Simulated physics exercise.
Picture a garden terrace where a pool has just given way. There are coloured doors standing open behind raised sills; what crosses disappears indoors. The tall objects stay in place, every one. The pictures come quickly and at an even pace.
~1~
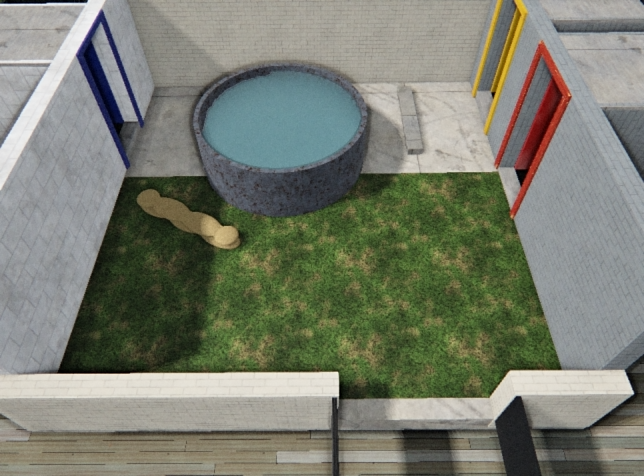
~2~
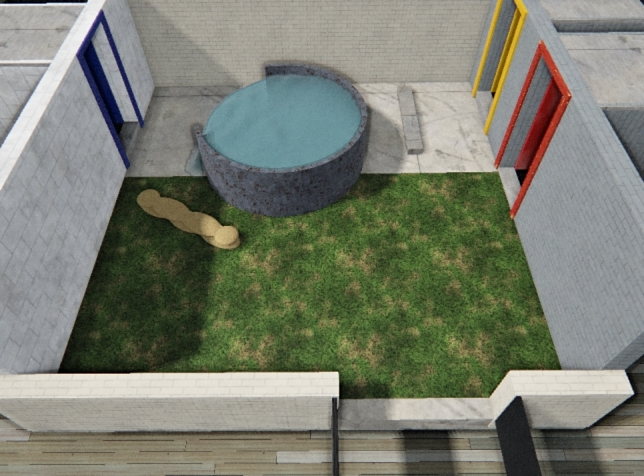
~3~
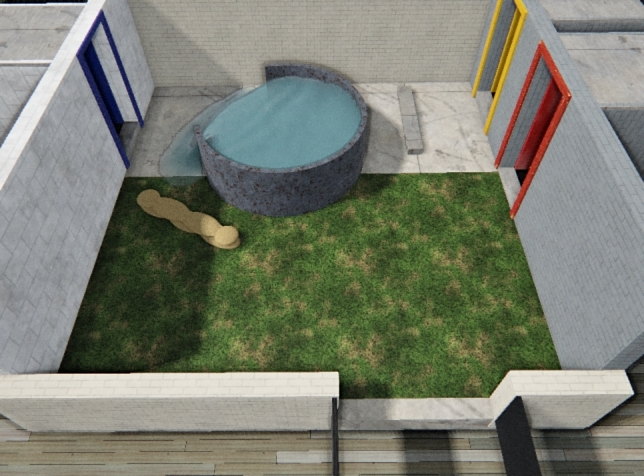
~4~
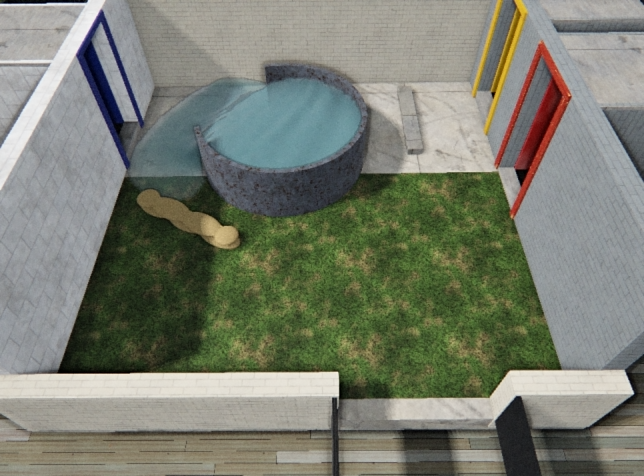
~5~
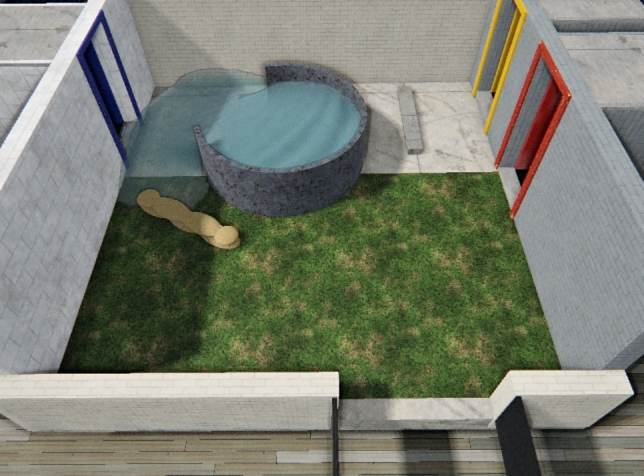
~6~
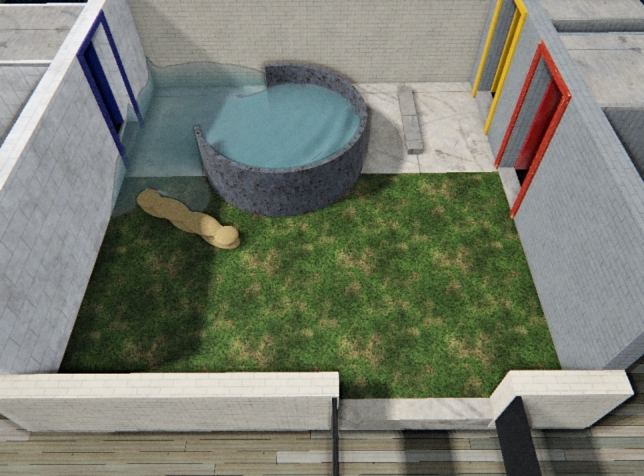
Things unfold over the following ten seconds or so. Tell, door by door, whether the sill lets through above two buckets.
Door by door: The yellow door does not; the blue door does; the red door does not.
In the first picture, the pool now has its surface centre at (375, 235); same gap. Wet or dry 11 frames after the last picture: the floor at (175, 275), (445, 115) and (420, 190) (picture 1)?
I'd say swamped for the first, still dry for the second and still dry for the third.
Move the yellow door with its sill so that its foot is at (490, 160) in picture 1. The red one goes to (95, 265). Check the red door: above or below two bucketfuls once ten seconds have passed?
I'd say the red one admits more.
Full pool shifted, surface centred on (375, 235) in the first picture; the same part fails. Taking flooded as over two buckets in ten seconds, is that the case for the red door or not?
The way I see it, red door tops the mark.
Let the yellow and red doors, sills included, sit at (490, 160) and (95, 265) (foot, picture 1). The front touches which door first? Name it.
It is the one in blue.
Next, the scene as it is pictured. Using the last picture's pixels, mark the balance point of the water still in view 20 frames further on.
Somewhere near (234, 158).
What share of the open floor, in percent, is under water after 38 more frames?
About 85 per cent.
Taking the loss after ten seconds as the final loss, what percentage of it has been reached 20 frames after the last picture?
About 70 per cent.
A moment on, water covers 20 % of the floor; the yellow door not reached, the blue door far over two buckets in, the red door not reached.
Next, water covers 30 % of the floor; the yellow door not reached, the blue door far over two buckets in, the red door not reached.
Then, water covers 55 % of the floor; the yellow door wet at the sill, nothing in, the blue door far over two buckets in, the red door not reached.
Later, water covers 85 % of the floor; the yellow door wet at the sill, nothing in, the blue door far over two buckets in, the red door wet at the sill, nothing in.
In the end, water covers 95 % of the floor; the yellow door wet at the sill, nothing in, the blue door far over two buckets in, the red door wet at the sill, nothing in.
